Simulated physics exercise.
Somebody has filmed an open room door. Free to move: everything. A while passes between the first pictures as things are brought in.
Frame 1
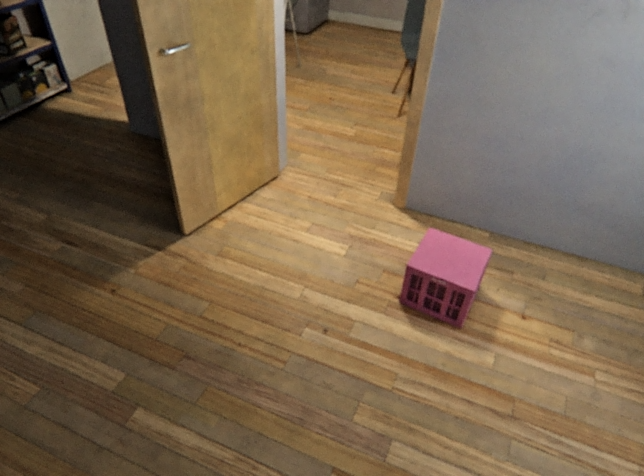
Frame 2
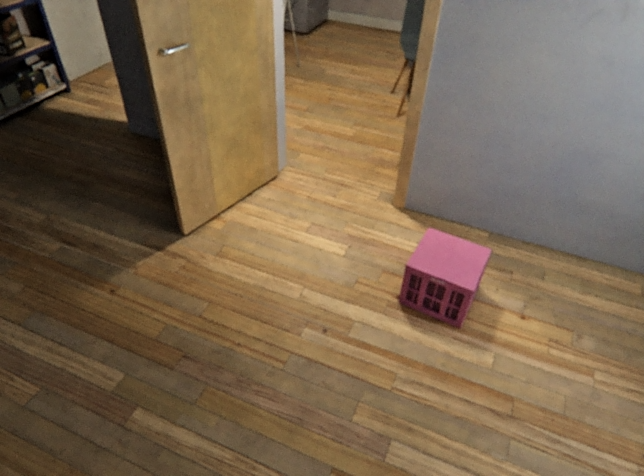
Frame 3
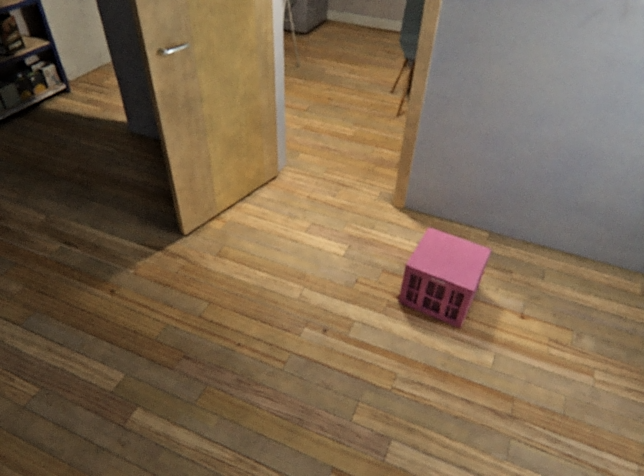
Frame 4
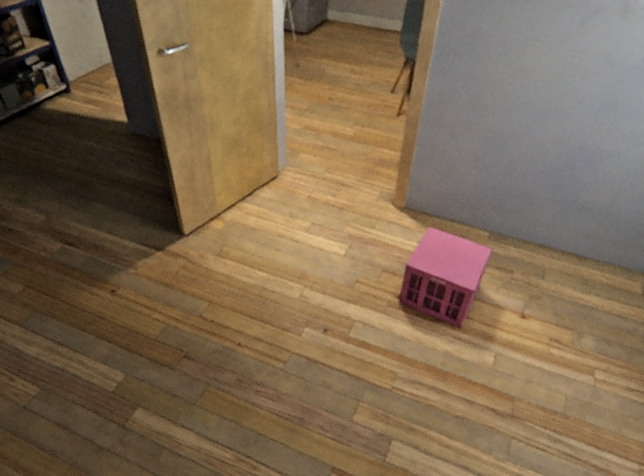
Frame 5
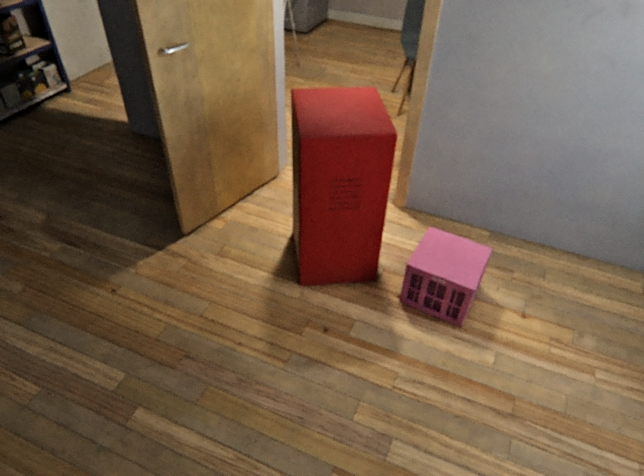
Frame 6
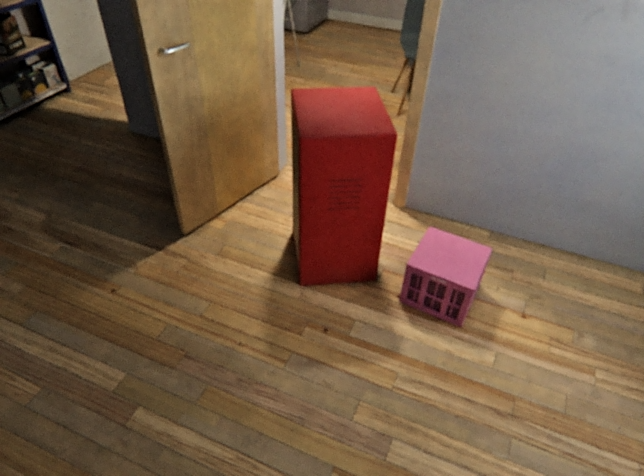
The footage shows a wide-open wooden door and a small pink crate on a wood floor, all still; then a tall red box-like object appears between them, and nothing else visibly moves.
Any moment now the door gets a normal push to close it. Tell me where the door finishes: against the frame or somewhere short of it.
Chances are the door will be thwarted.
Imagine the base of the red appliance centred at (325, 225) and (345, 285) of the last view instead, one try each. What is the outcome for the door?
Try 1: Door stays partly open. Try 2: Door ends up flush.
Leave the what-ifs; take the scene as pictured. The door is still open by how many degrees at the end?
Open angle: About 55°.
Then, 0.60 s on from there, open by 89°.
Then, 0.90 s on from there, open by 72°.
In the end, open by 56°; both unmoved. At the end, from the last picture's camera, red appliance near (337, 191).
